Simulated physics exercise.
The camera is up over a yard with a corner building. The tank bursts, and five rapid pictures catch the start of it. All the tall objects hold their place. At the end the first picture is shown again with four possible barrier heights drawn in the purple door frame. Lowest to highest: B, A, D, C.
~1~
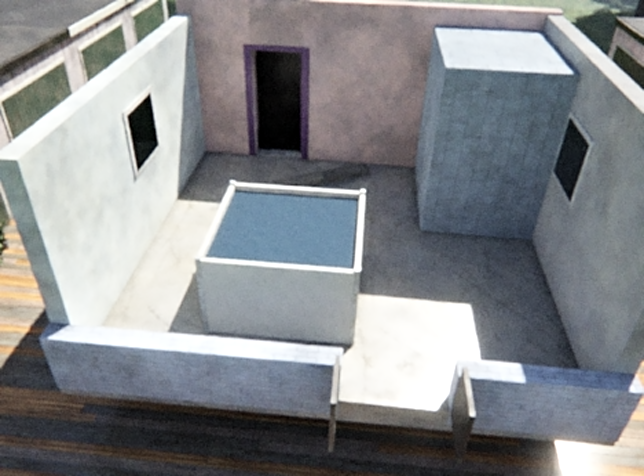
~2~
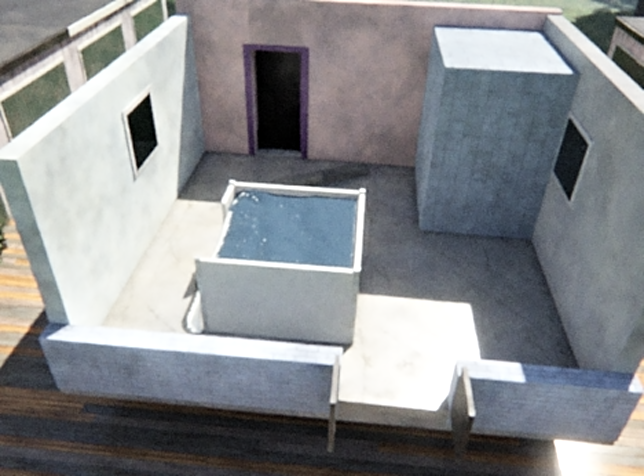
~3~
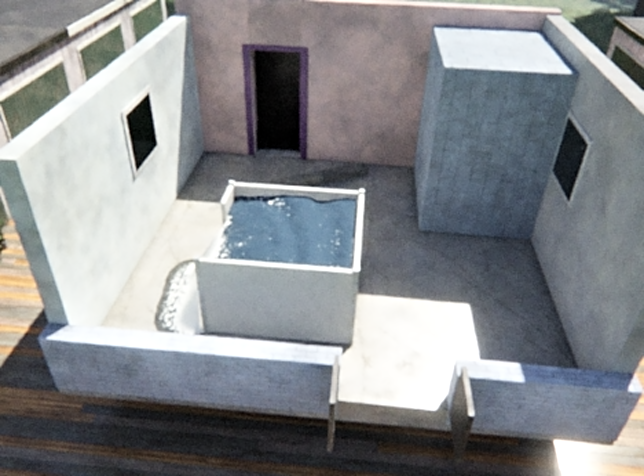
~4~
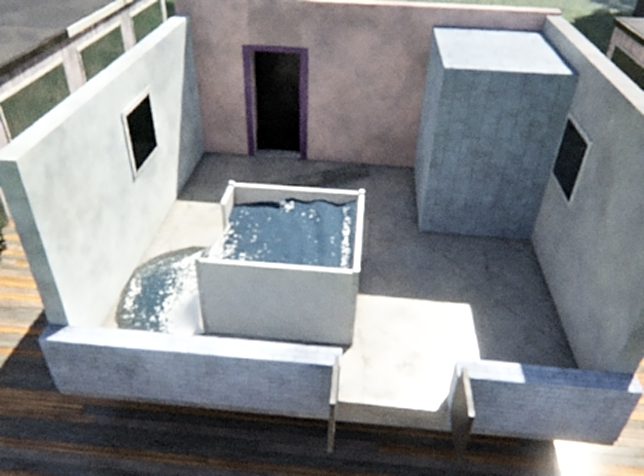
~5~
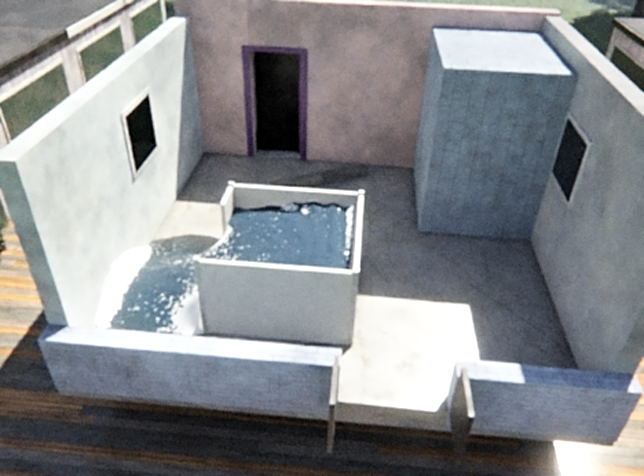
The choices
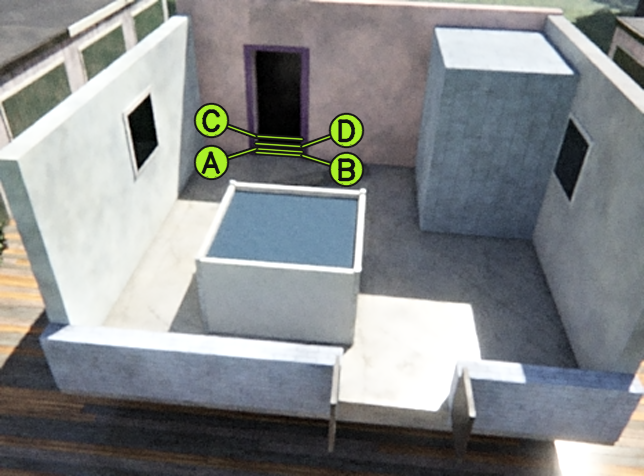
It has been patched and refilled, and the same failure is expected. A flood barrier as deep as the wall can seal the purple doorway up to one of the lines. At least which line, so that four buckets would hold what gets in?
The answer is mark D.
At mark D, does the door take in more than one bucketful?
No, less.
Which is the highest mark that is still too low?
A.
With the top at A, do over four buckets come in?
Yes, that goes wrong.
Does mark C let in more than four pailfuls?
No.
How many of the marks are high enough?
Two.
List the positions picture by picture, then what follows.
Water in the tank at rest, its middle at (288, 228); foot of the purple doorway at (279, 157); open gate at (400, 350).
Water covers 2 % of the ground and shows as far out as (201, 278).
Water covers 4 % of the ground and shows as far out as (179, 268).
Water covers 9 % of the ground and shows as far out as (139, 270).
Water covers 12 % of the ground and shows as far out as (171, 241).
On the marked copy, A at (279, 150); B at (279, 154); C at (278, 137); D at (278, 145); from the bottom up B, A, D, C.
For mark A, about 11 bucketfuls get in.
For mark B, dozens of bucketfuls pour in.
For mark C, nothing gets over.
For mark D, a splash gets over, under a bucket.
